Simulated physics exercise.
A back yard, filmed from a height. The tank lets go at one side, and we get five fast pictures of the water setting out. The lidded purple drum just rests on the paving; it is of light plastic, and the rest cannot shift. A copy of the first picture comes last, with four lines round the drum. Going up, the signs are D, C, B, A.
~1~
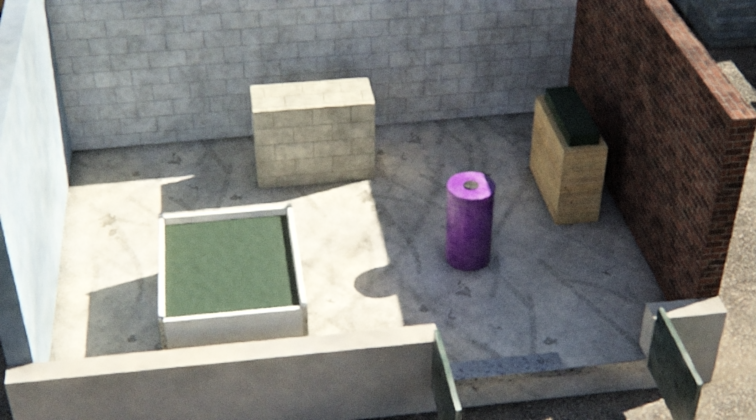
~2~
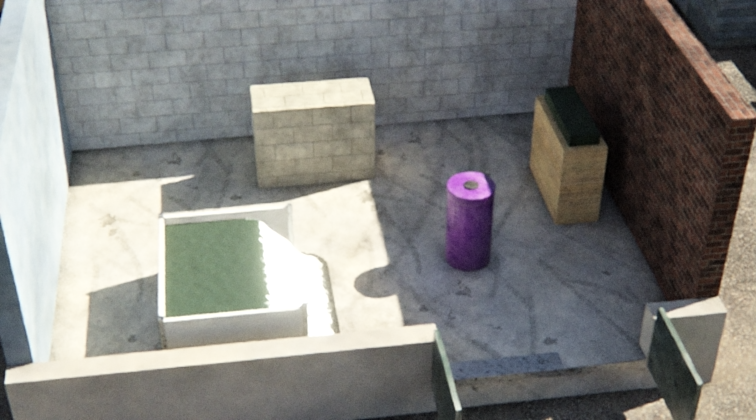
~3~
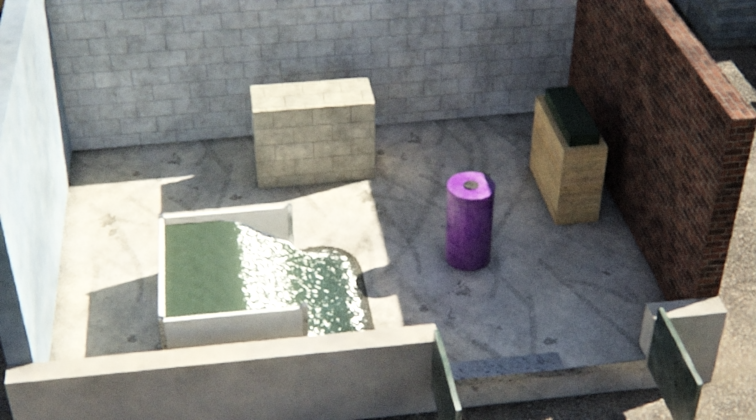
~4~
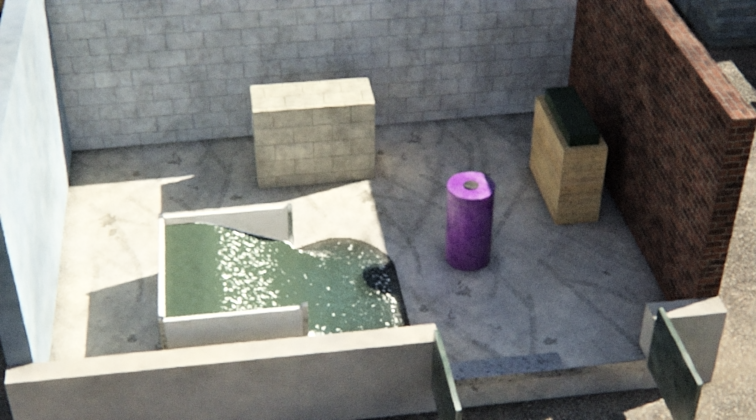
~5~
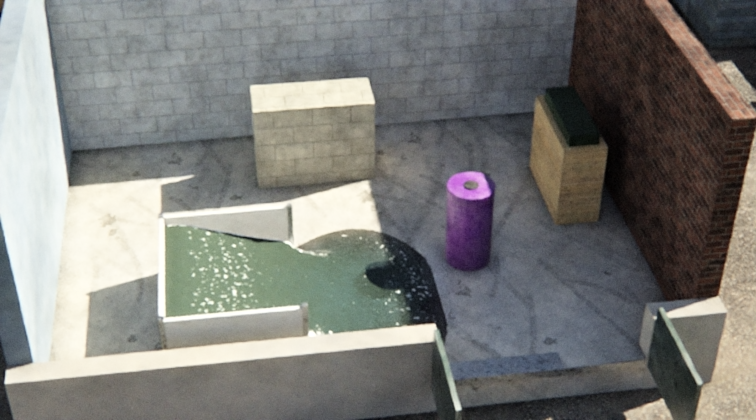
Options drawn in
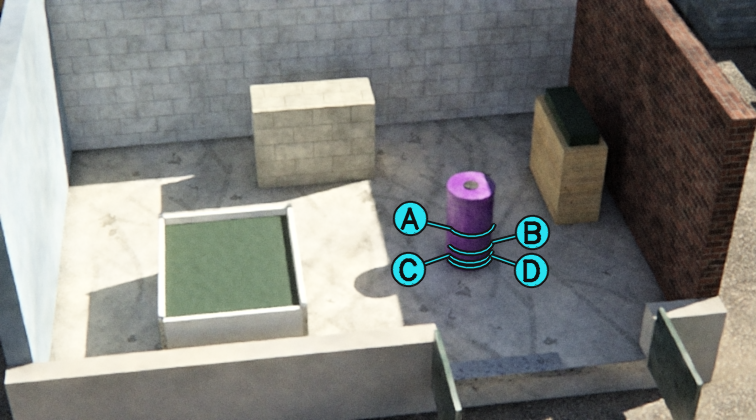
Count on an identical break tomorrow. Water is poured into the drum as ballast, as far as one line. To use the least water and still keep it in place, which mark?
Go for A.
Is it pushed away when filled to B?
Yes.
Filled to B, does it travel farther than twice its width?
No, less.
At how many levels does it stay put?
One of them.
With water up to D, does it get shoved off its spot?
Yes, it does.
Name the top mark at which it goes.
Mark B.
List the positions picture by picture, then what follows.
The first frame shows lid of the purple drum at (472, 185); tank full, its middle at (230, 266); open gate at (541, 317).
In the second frame, 2 % of the ground wet, in view closest to the drum at (318, 274).
In the third frame, 5 % of the ground wet, in view closest to the drum at (354, 272).
In the fourth frame, 8 % of the ground wet, in view closest to the drum at (384, 268).
The fifth frame shows lid of the purple drum at (472, 185); 12 % of the ground wet, in view closest to the drum at (419, 265).
On the marked copy, A at (475, 236); B at (474, 253); C at (473, 262); D at (473, 267); from the bottom up D, C, B, A.
If A is chosen, it does not move.
If B is chosen, it is pushed about its own width away.
If C is chosen, it is pushed about twice its own width away.
If D is chosen, it is pushed about 3 times its own width away.
